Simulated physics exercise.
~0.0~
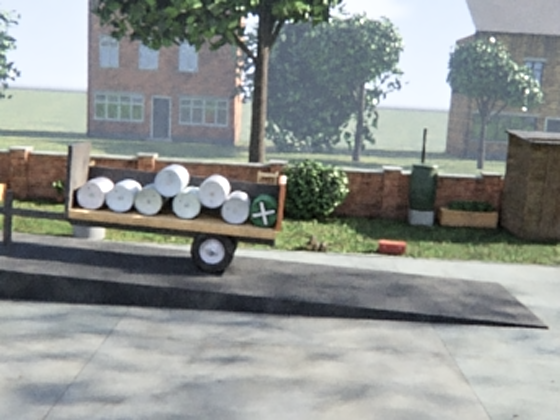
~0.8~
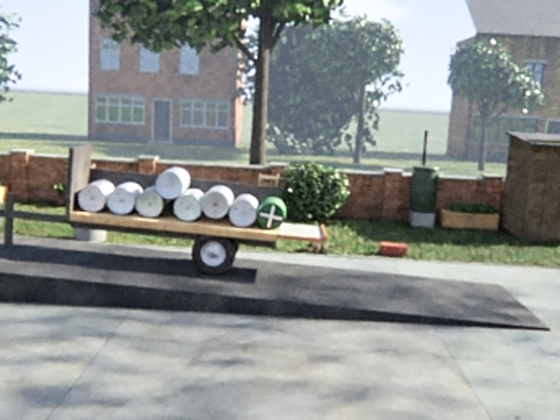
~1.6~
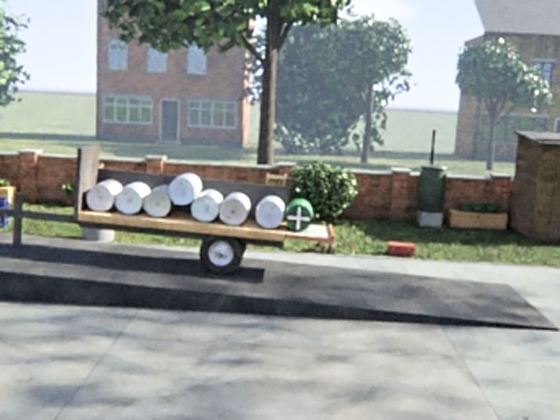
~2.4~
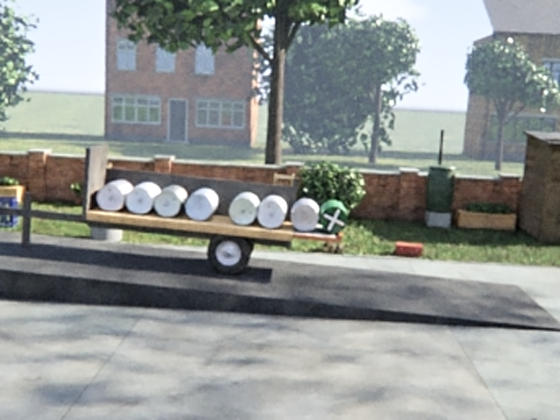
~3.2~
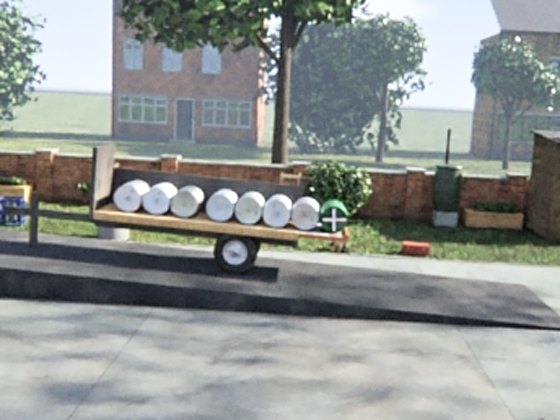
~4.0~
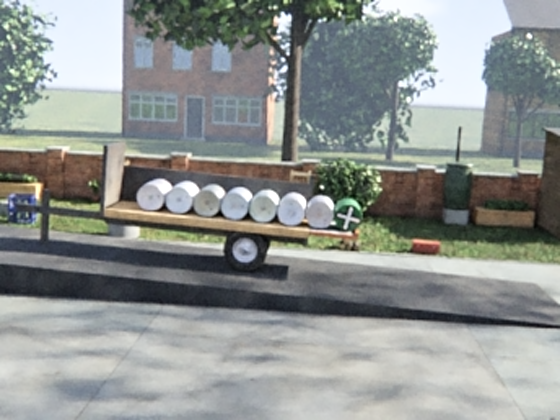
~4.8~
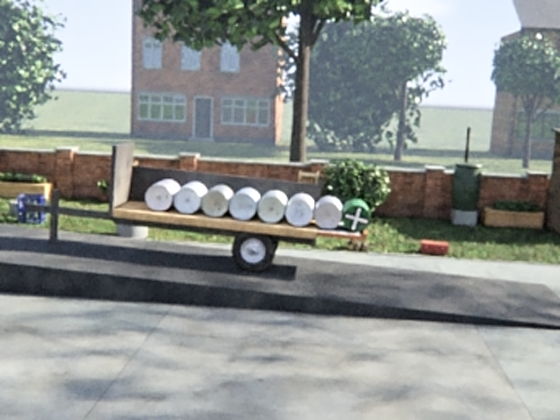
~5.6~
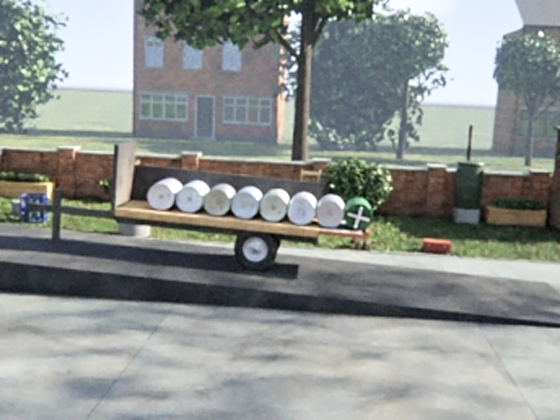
A green keg marked with a white cross rolls right and stops on the lowered tailgate.
